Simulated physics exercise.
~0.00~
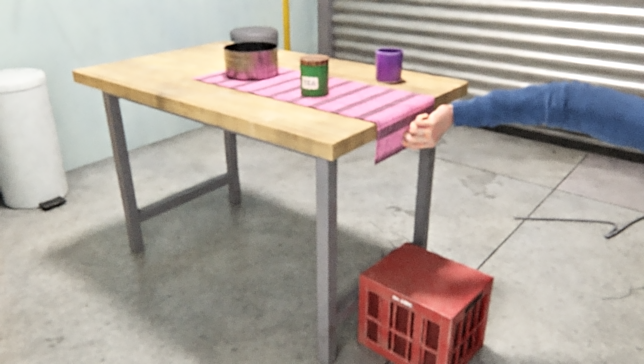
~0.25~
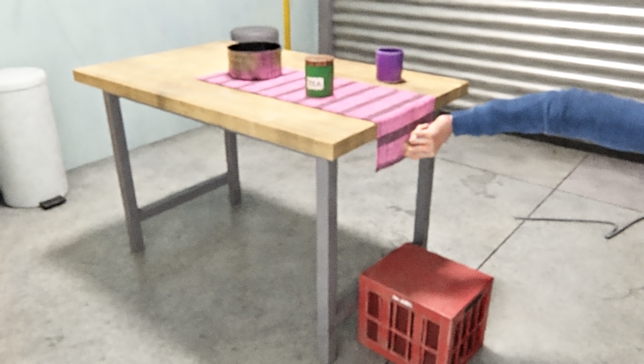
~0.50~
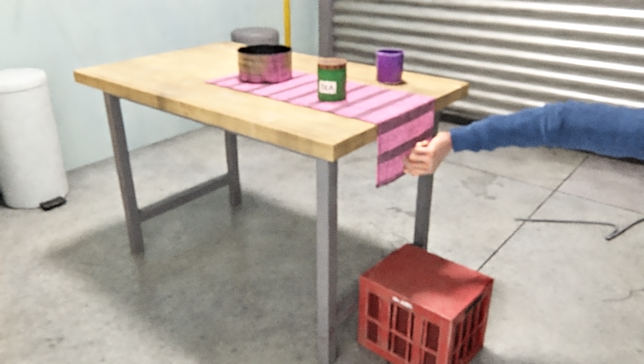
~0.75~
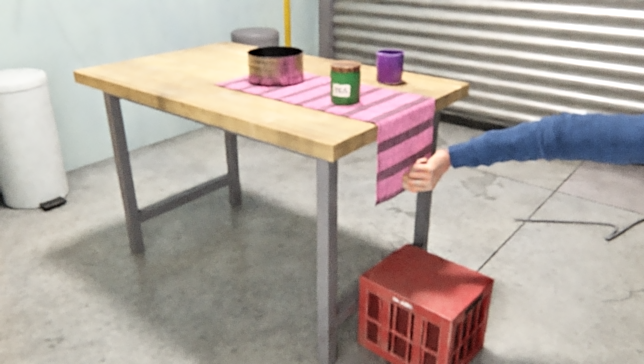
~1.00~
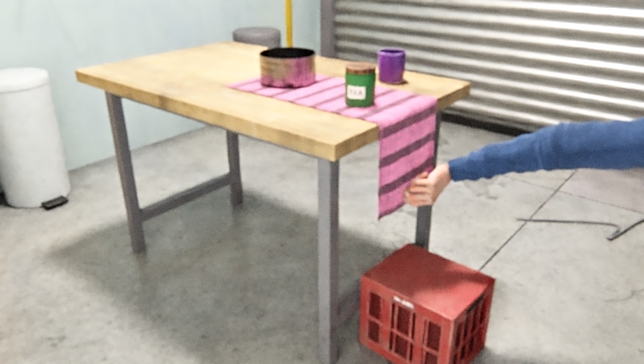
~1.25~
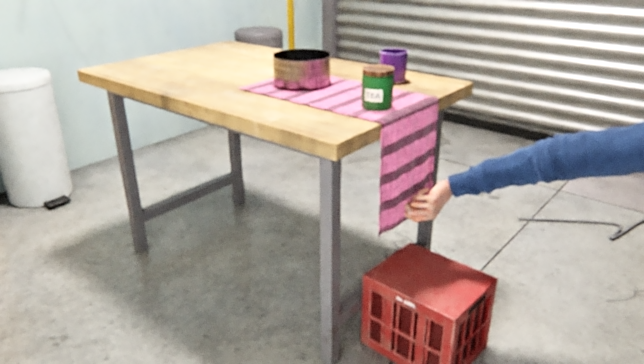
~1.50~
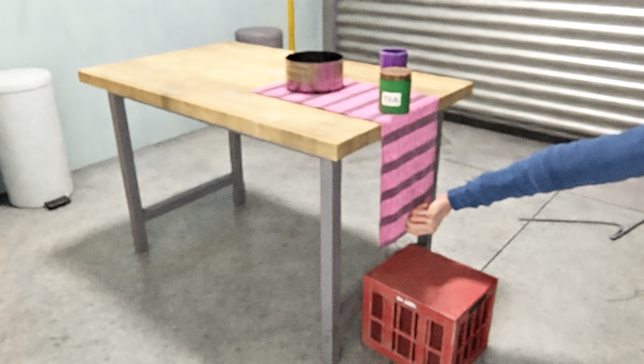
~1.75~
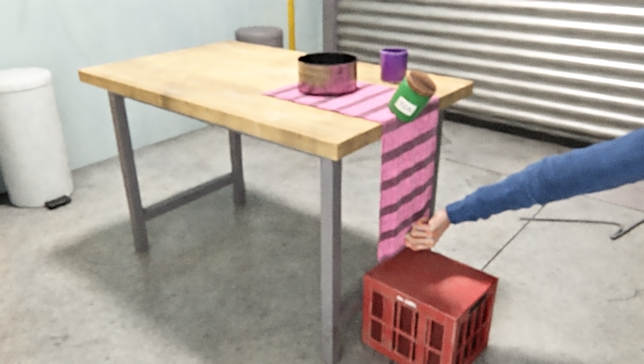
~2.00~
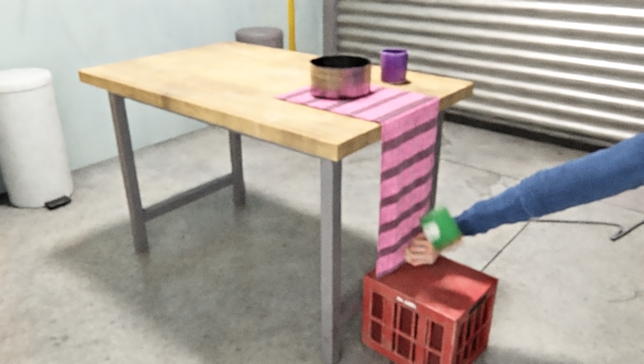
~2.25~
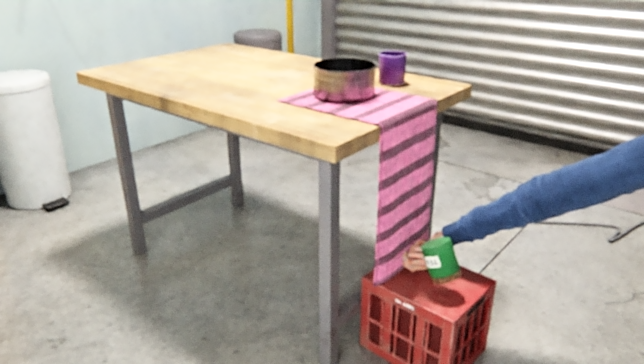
At a workbench, a hand pulls a pink towel down, tipping the green jar off.
